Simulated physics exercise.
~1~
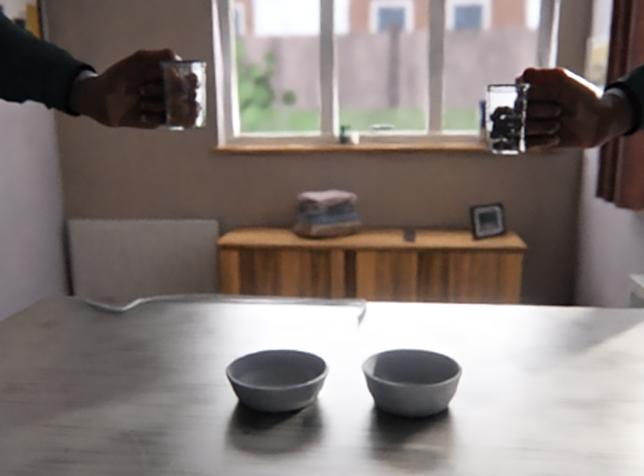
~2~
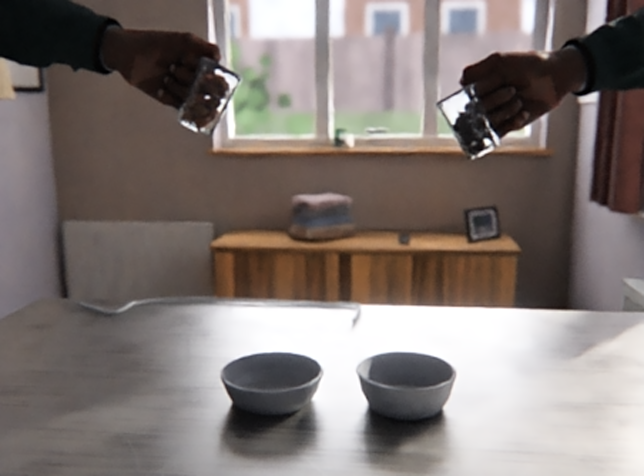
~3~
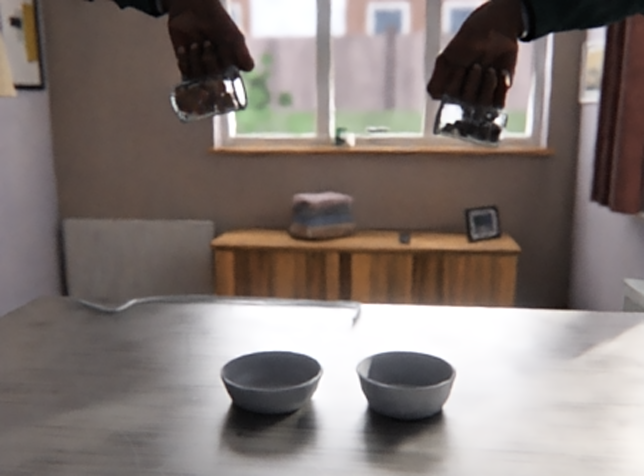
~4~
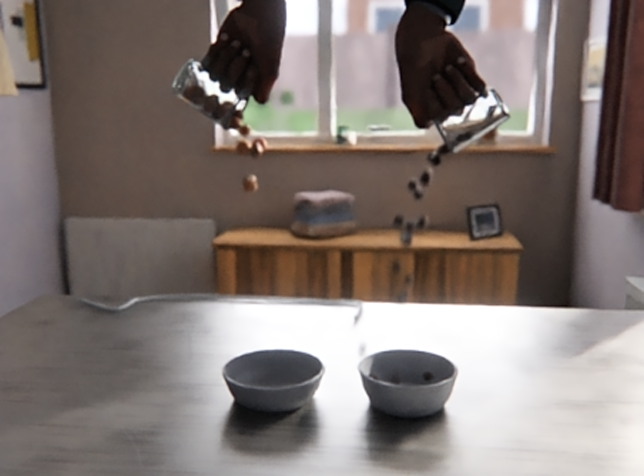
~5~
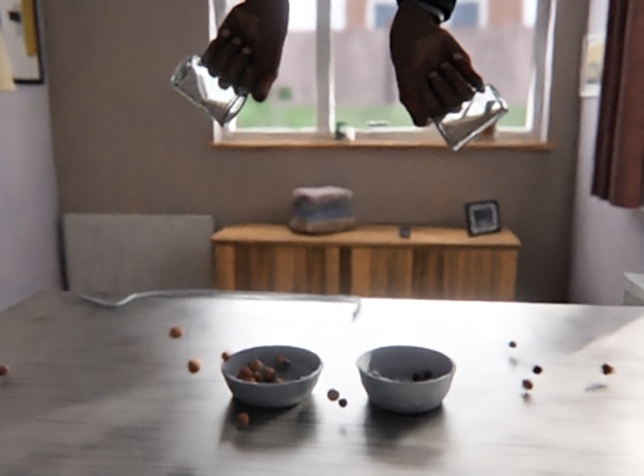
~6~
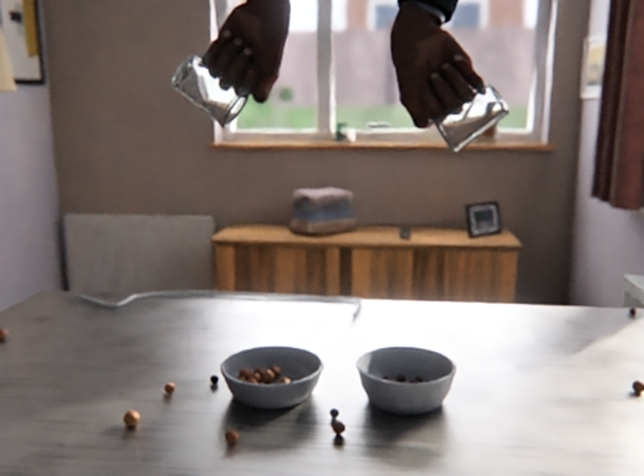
Two hands tipping clear cups of small brown and dark balls into grey bowls, some landing inside and others scattering across the table.
